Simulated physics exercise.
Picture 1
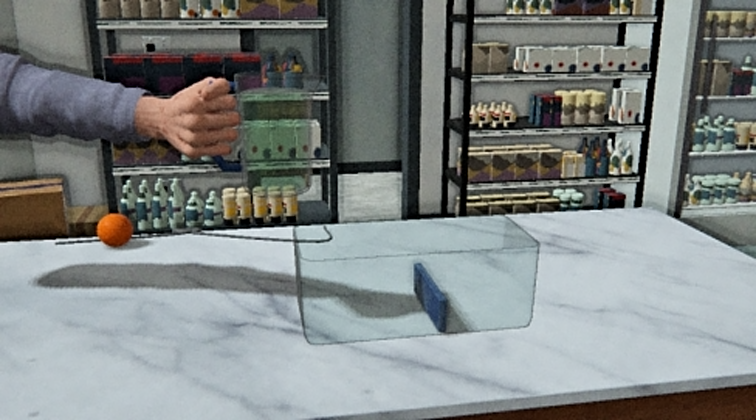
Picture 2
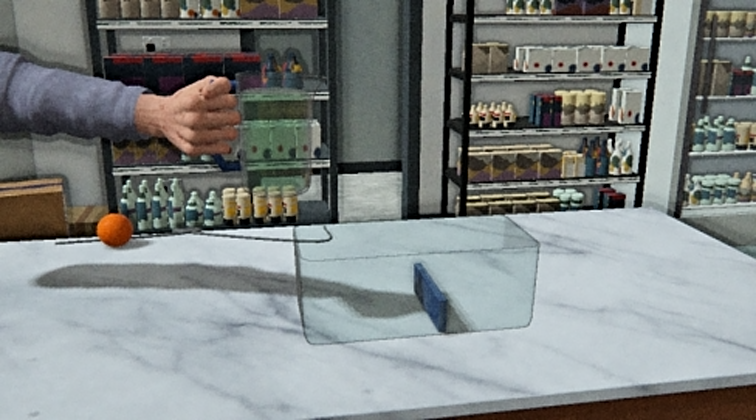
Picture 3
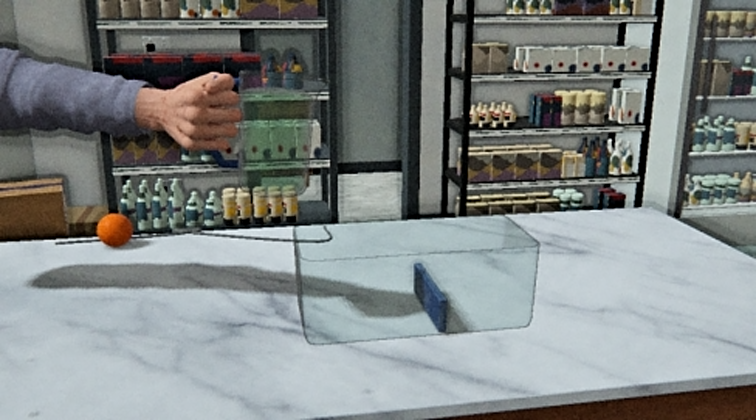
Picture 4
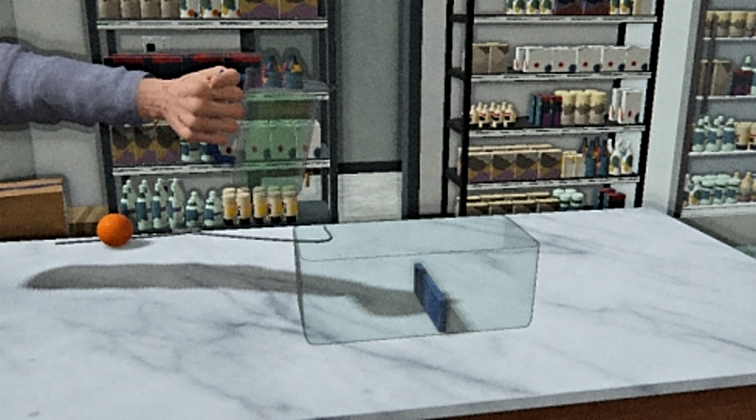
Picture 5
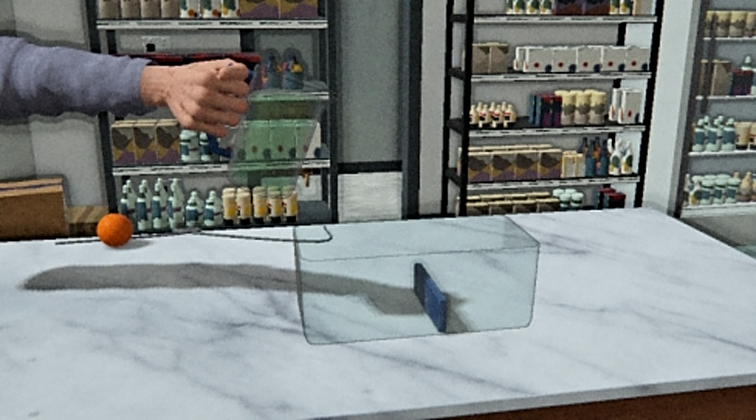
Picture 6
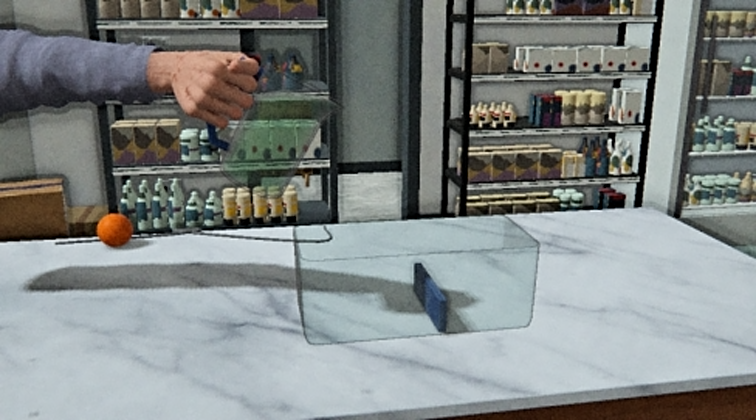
A hand in a grey-purple sleeve reaches in from the left, holding a clear container above a white marble counter, seen from the front and slightly above, with stocked shelves behind. An orange ball sits at left, and a long transparent basin with a small blue divider stands near the centre. The hand gradually tilts the container rightward while the camera stays still.
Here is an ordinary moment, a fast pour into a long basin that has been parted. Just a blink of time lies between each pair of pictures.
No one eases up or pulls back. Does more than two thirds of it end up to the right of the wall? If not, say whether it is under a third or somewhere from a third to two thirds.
No, under a third does.
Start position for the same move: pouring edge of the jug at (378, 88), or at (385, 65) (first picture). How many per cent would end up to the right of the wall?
First try: About 80 %; second try: About 90 %.
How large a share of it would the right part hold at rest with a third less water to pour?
Near 5 %.
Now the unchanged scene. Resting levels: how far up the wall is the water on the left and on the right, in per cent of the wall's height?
The left reads 60 in a hundred and the right 0 in a hundred.
A moment on, the jug is tipped on its side and 77 per cent is still to pour, 6 is left of the wall and 0 right of it.
Next, the jug is tipped on its side and 42 per cent is still to pour, 38 is left of the wall and 0 right of it.
Then the jug is tipped on its side and 17 per cent is still to pour, 68 is left of the wall and 3 right of it.
Later the jug is tipped on its side and 7 per cent is still to pour, 83 is left of the wall and 4 right of it.
Finally, 92 per cent lies left of the wall, 4 right of it and 3 outside.
